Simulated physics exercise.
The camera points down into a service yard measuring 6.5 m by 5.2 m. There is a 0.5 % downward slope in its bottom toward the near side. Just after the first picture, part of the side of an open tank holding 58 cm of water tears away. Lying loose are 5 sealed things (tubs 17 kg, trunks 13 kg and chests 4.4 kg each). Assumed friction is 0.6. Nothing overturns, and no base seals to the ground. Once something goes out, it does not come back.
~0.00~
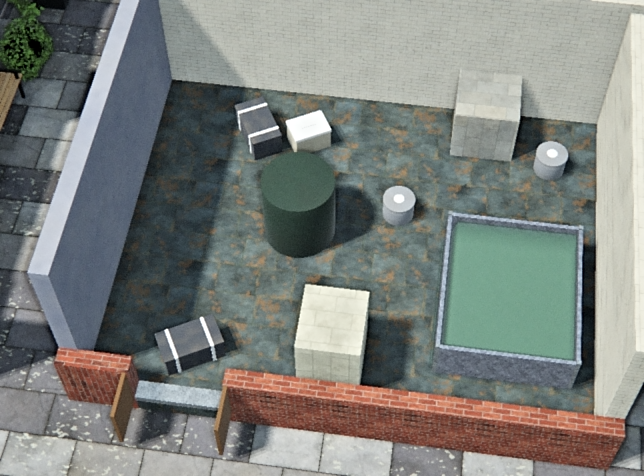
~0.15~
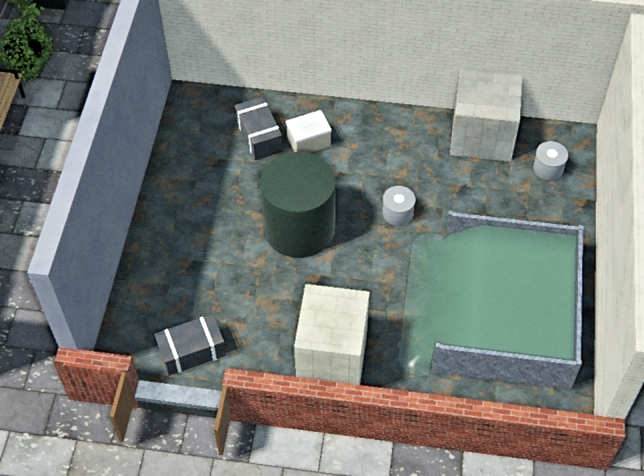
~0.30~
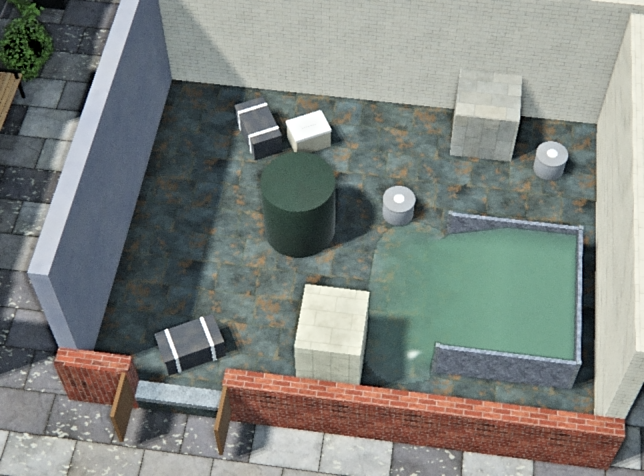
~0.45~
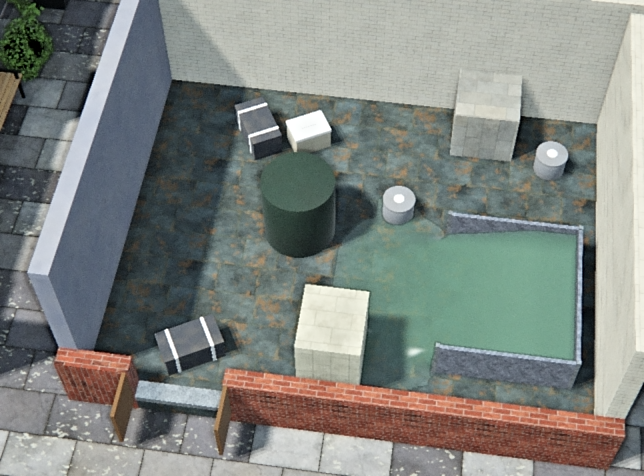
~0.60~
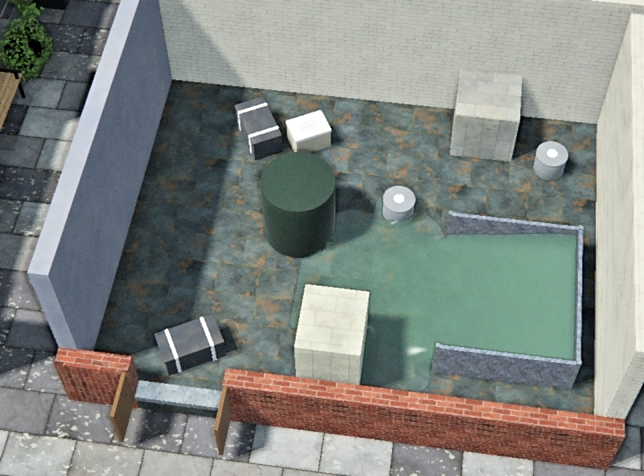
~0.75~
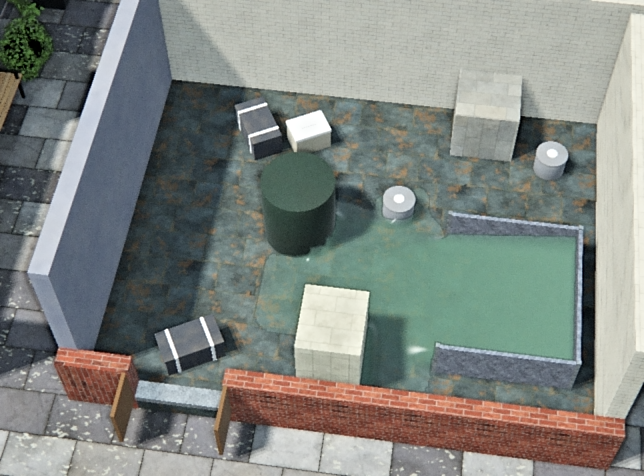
Green water spilling from the broken left side of a stone tank, spreading leftward across a walled yard past unmoving blocks and tubs.
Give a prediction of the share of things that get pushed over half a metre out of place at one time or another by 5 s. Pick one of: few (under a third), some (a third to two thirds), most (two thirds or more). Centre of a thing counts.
Some.
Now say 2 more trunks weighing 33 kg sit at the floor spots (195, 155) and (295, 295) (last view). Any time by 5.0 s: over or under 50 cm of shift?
Taking them in order: Below the mark and above the mark.
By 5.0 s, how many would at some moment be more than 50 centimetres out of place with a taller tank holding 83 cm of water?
I count 4 of them in that case.
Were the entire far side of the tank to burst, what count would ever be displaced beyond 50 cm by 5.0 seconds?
Then 4.
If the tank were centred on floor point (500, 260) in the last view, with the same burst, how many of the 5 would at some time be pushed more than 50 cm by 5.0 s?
Then the count would be 4.
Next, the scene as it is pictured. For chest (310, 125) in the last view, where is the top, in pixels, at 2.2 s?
Look for it near (296, 91).
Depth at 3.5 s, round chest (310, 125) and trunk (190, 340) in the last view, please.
Some 6 cm at the first, some 12 cm at the second.
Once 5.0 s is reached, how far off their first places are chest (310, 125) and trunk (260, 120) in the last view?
The first is off by 140 cm, the second by 10 cm.
After 1.1 s 0 of 5 are over 50 cm from their spots; 0 afloat.
After 2.2 s 1 of 5 are over 50 cm from their spots; 0 afloat.
After 3.5 s 1 of 5 are over 50 cm from their spots; 2 afloat.
After 5.0 s 2 of 5 are over 50 cm from their spots, and 2 have been at some point; 2 afloat.
